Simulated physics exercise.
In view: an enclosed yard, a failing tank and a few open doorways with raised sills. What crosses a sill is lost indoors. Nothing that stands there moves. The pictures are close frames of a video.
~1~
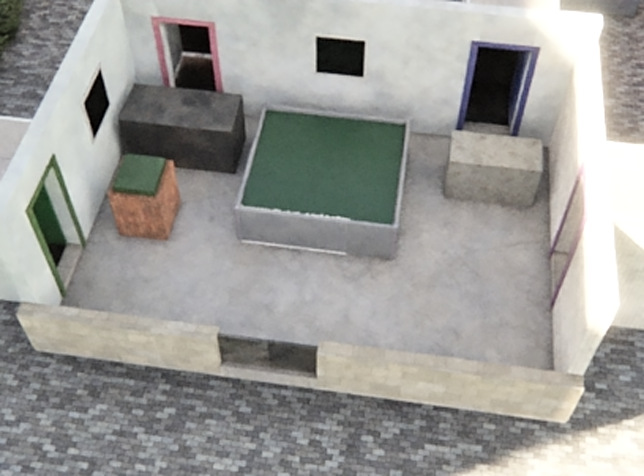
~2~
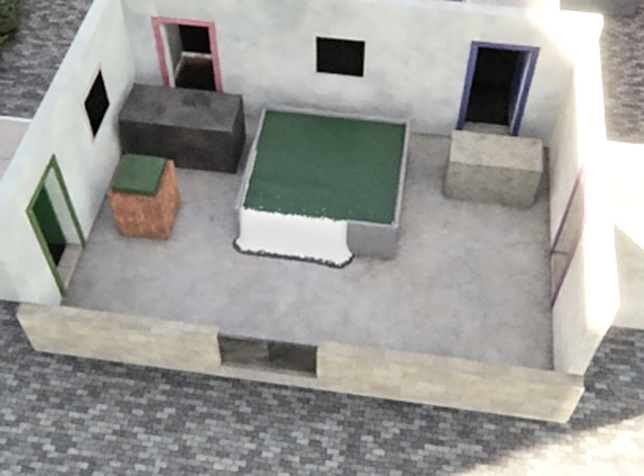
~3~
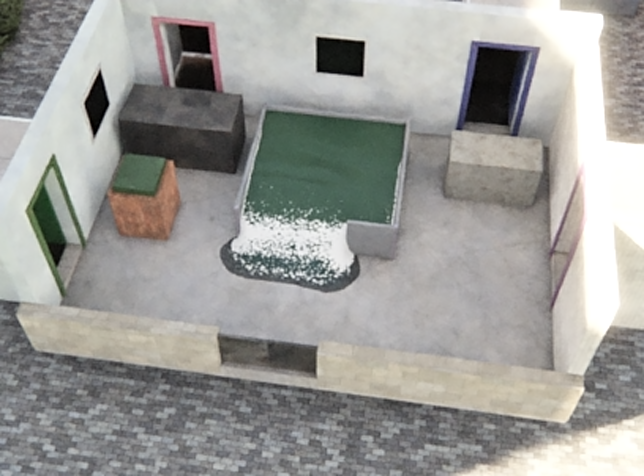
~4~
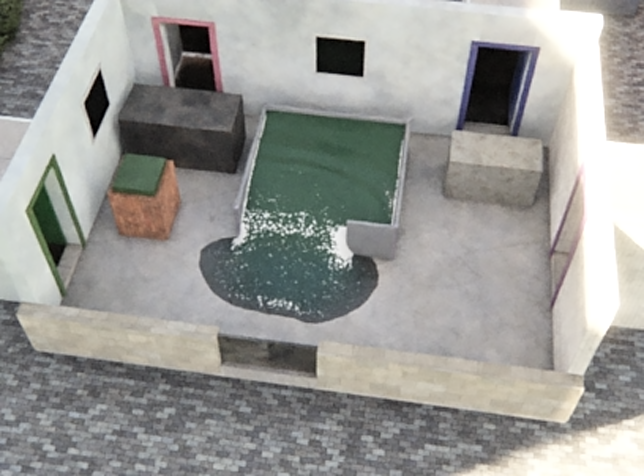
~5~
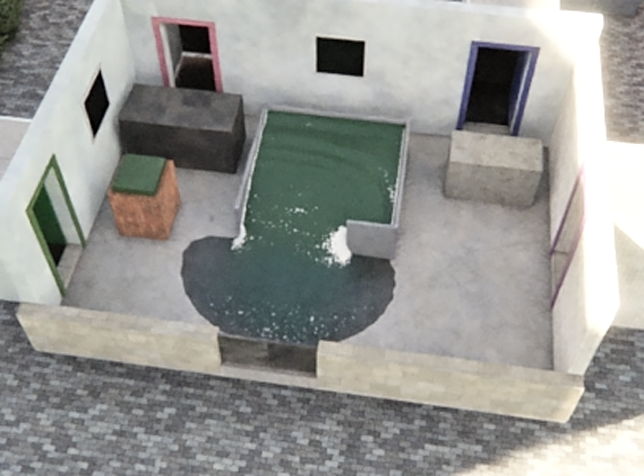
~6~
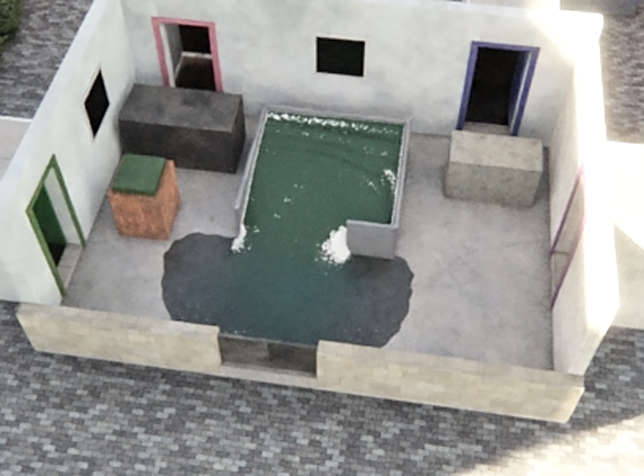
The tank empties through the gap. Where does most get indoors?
The green doorway takes the most.
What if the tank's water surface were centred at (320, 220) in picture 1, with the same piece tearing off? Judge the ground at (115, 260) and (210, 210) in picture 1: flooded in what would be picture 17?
In turn: Under water, clear.
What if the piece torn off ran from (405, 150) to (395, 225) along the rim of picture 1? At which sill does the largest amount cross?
That is the purple-painted one.
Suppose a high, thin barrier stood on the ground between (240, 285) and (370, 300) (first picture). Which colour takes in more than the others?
That is the door marked green.
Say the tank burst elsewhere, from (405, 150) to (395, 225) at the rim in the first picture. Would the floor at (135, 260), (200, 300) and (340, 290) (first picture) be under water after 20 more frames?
In turn: Free of water, no water, under water.
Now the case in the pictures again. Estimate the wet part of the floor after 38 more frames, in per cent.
Close to 95 %.
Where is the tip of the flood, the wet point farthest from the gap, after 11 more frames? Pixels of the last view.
Near (548, 396).
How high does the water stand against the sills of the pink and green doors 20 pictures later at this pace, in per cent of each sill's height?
Roughly 0 per cent, then 260 per cent.
A moment on, water covers 30 % of the floor; blue door not reached, green door not reached, pink door not reached, purple door not reached.
Next, water covers 40 % of the floor; blue door not reached, green door a trickle in, pink door not reached, purple door not reached.
Then, water covers 65 % of the floor; blue door not reached, green door a lot in, pink door not reached, purple door wet at the sill, nothing in.
Later, water covers 95 % of the floor; blue door wet at the sill, nothing in, green door a lot in, pink door a trickle in, purple door wet at the sill, nothing in.
In the end, water covers 100 % of the floor; blue door wet at the sill, nothing in, green door a lot in, pink door some in, purple door wet at the sill, nothing in; the green door has let in the most.
